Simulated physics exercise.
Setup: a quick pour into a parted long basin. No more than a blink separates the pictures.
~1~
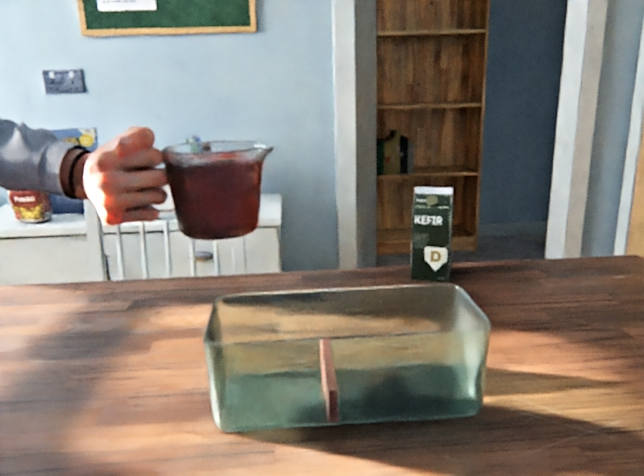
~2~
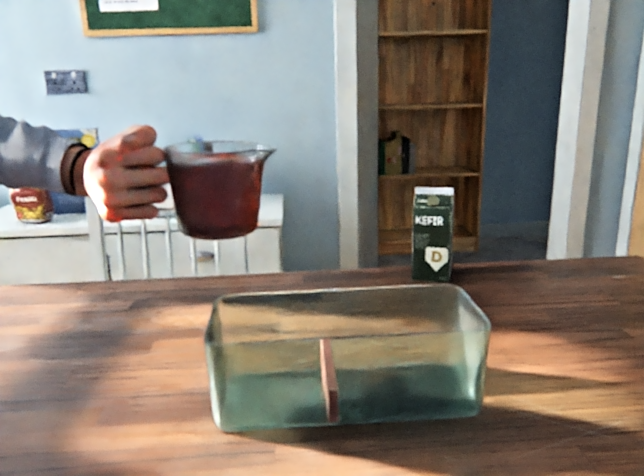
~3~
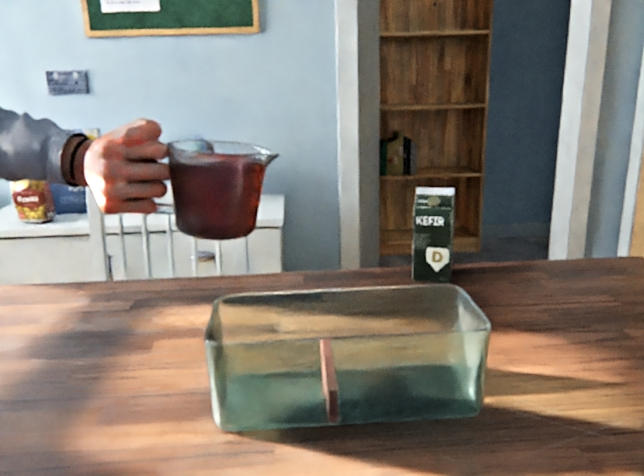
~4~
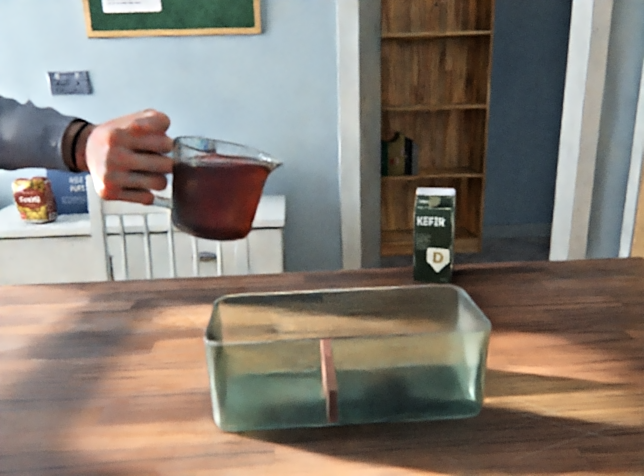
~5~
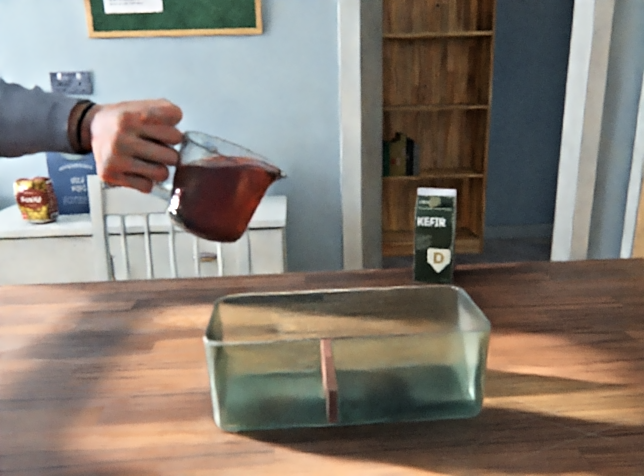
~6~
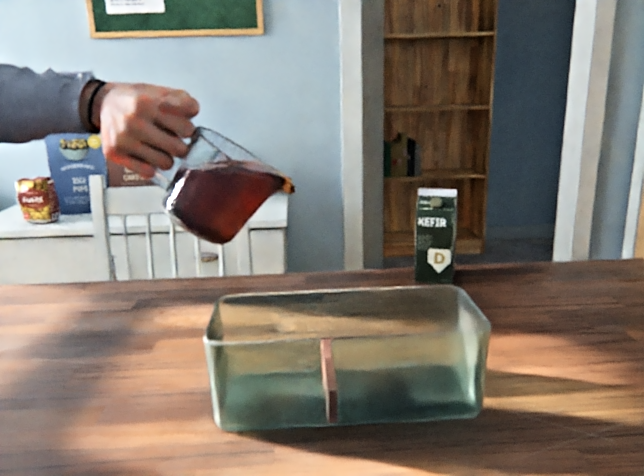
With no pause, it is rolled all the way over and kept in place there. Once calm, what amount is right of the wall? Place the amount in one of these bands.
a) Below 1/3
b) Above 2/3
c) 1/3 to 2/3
1/3 to 2/3 (c).
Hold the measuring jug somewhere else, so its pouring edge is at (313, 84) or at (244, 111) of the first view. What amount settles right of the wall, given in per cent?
85 and 20 per cent.
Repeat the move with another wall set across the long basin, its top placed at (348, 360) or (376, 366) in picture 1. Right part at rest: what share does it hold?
Around 15 percent in try one and around 10 percent in try two.
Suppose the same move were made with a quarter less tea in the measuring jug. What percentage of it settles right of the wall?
I'd put it at some 25 %.
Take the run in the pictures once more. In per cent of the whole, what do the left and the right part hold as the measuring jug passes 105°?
Left side around 5 per cent; right side around 30 per cent.
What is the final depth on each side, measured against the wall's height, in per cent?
The left comes to 40 % and the right to 20 %.
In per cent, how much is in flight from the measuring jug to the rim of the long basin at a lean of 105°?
Around 35 in a hundred, more or less.
A moment on, the measuring jug is tipped right over and 32 per cent is still to pour, 4 is left of the wall and 29 right of it.
Next, the measuring jug is tipped right over and 1 per cent is still to pour, 49 is left of the wall and 44 right of it.
Then the measuring jug is tipped right over and 0 per cent is still to pour, 52 is left of the wall and 45 right of it.
Later the measuring jug is tipped right over and 0 per cent is still to pour, 52 is left of the wall and 46 right of it.
In the end 52 per cent lies left of the wall, 46 right of it and 3 outside.
